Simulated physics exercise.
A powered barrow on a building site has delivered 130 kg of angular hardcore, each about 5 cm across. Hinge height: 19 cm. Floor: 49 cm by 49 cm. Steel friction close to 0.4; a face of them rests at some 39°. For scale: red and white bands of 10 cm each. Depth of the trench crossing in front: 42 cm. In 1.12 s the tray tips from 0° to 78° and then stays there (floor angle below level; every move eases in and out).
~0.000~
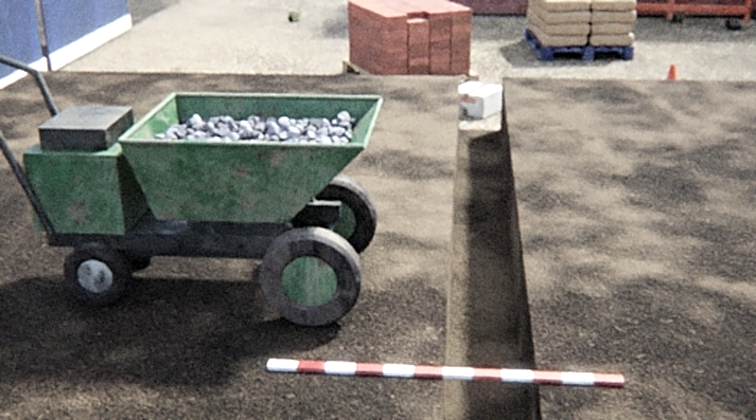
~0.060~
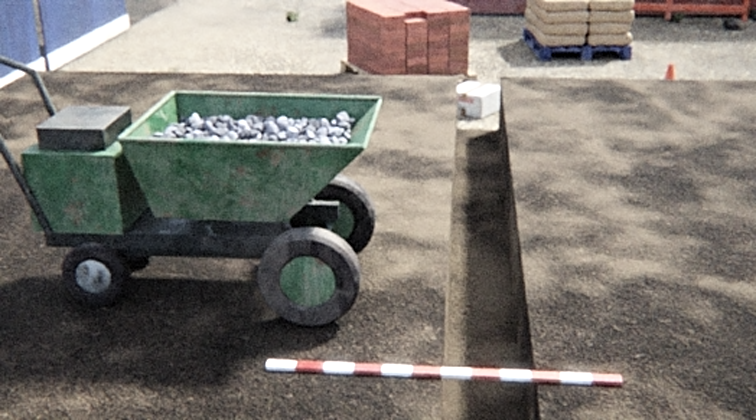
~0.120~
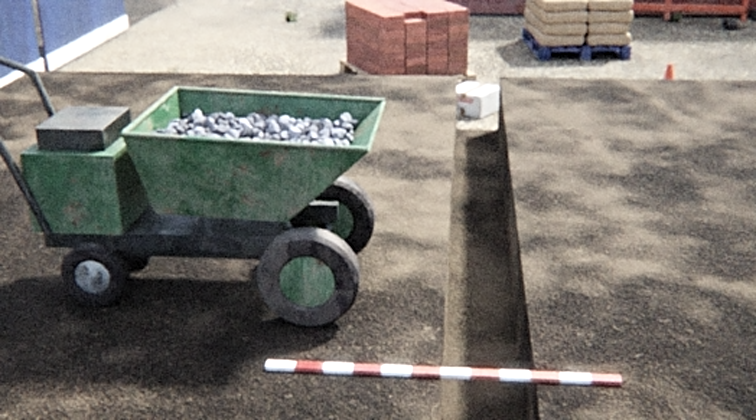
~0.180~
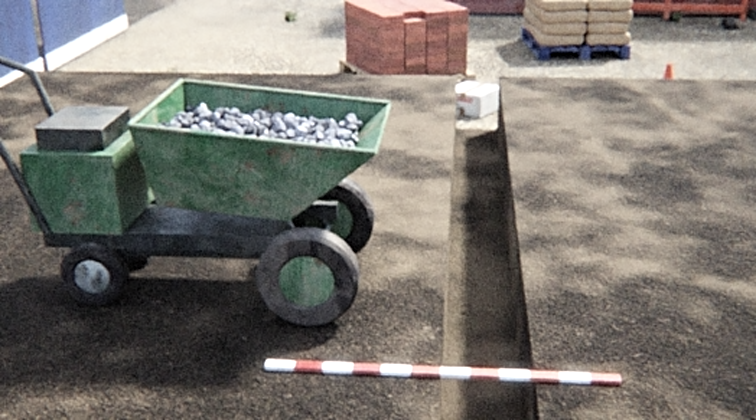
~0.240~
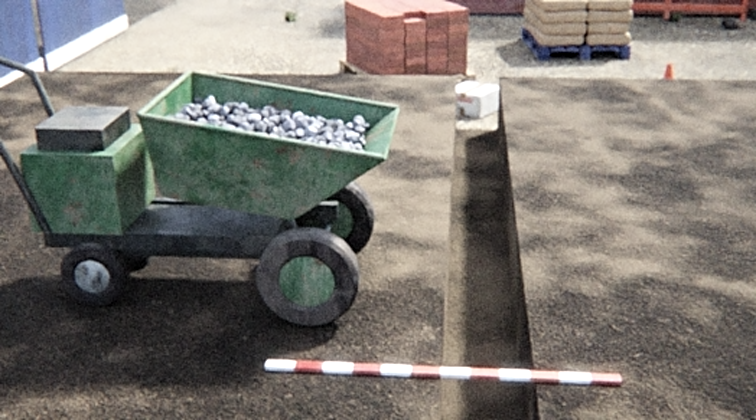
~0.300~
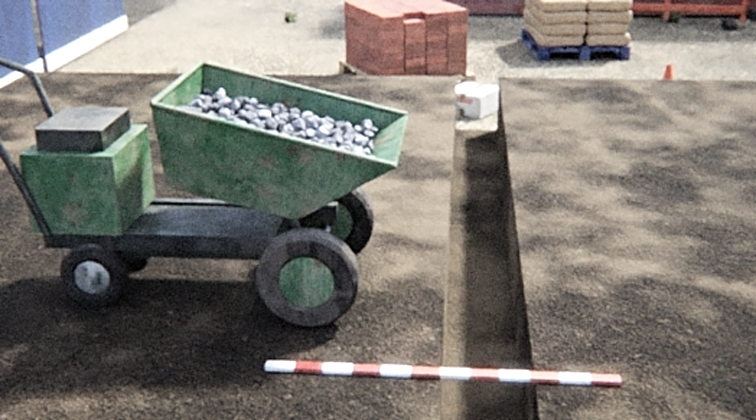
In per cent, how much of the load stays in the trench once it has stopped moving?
I would say about 89 per cent.
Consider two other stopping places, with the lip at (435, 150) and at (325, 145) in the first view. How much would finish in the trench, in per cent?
Around 5 and then 100 percent.
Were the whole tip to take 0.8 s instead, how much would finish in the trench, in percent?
That would give about 80 percent.
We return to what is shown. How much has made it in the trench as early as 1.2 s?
By that moment, roughly 40 per cent of the load.
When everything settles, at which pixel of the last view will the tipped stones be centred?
Roughly at pixel (493, 360).
After 0.8 s the floor is at 66°; 100 % in the tray; the foremost stones are at (461, 247).
After 1.2 s the floor is at 78°; 55 % in the tray, 41 % in the trench, 5 % past the trench; the foremost stones are at (560, 288).
After 1.6 s the floor is at 78°; 12 % in the tray, 78 % in the trench, 11 % past the trench; the foremost stones are at (640, 299).
After 3.5 s the floor is at 78°; 0 % in the tray, 89 % in the trench, 11 % past the trench; the foremost stones are at (655, 300).
